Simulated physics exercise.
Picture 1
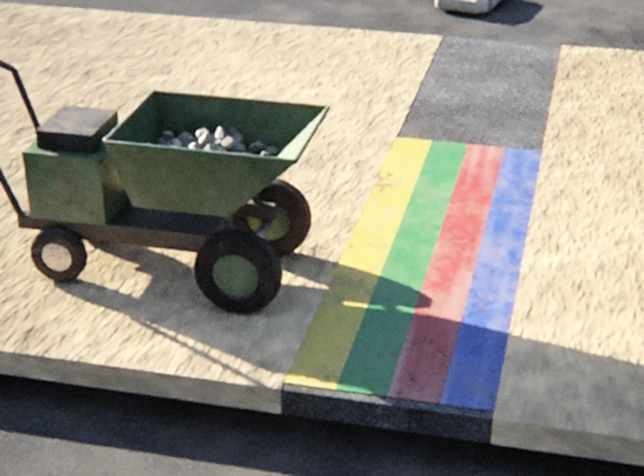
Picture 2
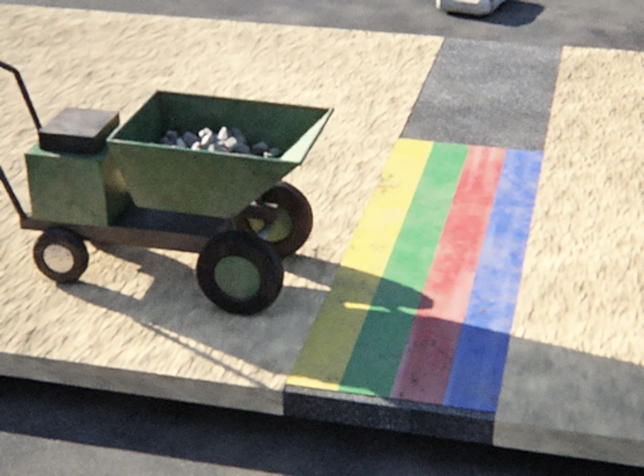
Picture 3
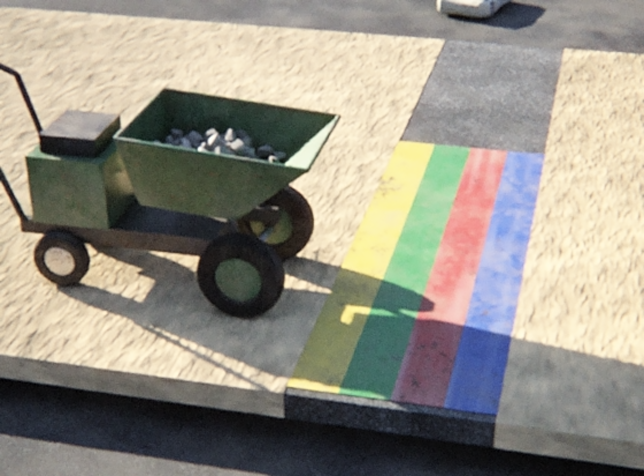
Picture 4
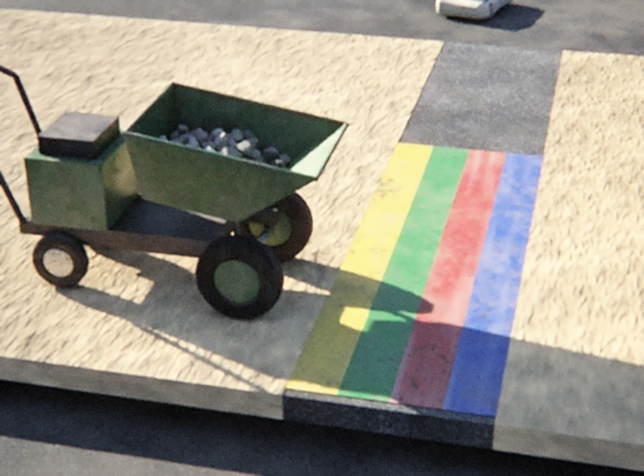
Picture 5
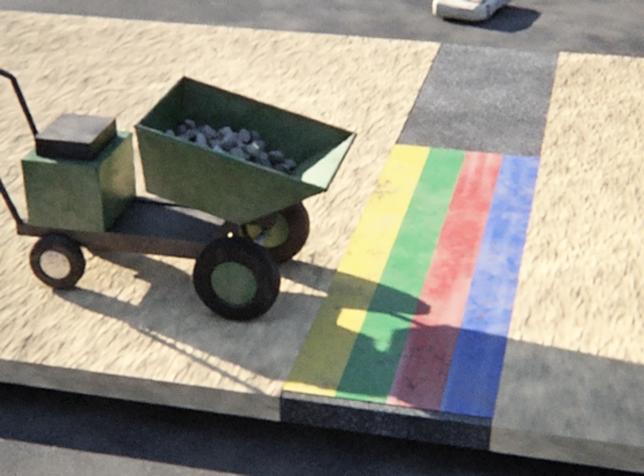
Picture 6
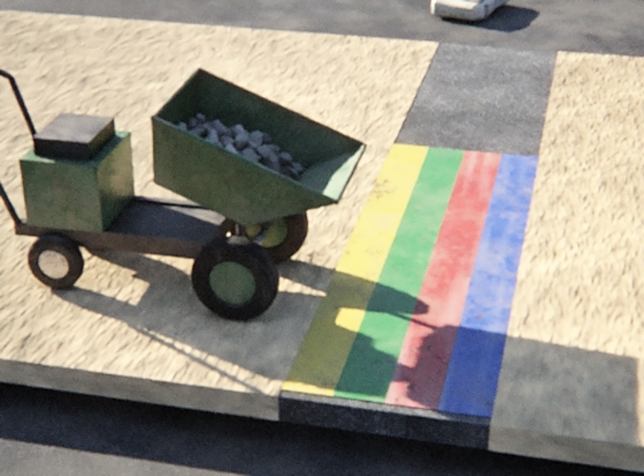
We see a green powered barrow loaded with broken stones, parked on a pale pad beside yellow, green, red and blue bands; its skip gradually tilts forward to the right while the wheels stay in place.
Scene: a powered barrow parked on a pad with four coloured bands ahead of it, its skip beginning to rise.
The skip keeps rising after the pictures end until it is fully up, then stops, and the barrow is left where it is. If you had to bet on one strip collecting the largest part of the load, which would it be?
I would bet on the red strip.
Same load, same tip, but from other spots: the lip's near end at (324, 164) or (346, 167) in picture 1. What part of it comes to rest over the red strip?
The shares come out close to 30 and 20 per cent, in that order.
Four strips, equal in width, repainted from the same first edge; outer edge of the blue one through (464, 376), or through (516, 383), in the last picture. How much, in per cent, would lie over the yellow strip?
About 0 per cent first, then about 0 per cent.
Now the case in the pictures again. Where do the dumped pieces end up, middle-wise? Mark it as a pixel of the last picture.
Somewhere around (437, 302) in the final view.
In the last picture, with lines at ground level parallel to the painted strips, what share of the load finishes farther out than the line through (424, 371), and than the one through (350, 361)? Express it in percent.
About 40 and 80 %.
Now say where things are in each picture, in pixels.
In the first picture, lip of the skip at (295, 162), level; top of the load at (199, 154), broken stones; yellow strip at (326, 347); green strip at (375, 353); red strip at (425, 360); blue strip at (476, 366).
In the second picture, lip of the skip at (299, 164), tipped barely; top of the load at (198, 148).
In the third picture, lip of the skip at (307, 171), tipped barely; top of the load at (203, 149).
In the fourth picture, lip of the skip at (316, 179), tipped a little; top of the load at (210, 147).
In the fifth picture, lip of the skip at (325, 190), tipped a little; top of the load at (197, 157).
In the sixth picture, lip of the skip at (336, 203), tipped clearly; top of the load at (198, 144); yellow strip at (323, 353); green strip at (372, 360); red strip at (422, 366); blue strip at (473, 373).
Soon after the last picture, skip tipped steeply; all in the skip.
A little later, skip tipped right over; about two thirds in the skip; about a quarter over the green strip; a small part over the red strip.
Later still, skip tipped right over; about a quarter in the skip; about a quarter over the green strip; about a third over the red strip; about a quarter over the blue strip; a small part off the paint.
At rest, skip tipped right over; about a quarter in the skip; none over the yellow strip; about a quarter over the green strip; about a third over the red strip; about a quarter over the blue strip; a small part off the paint.
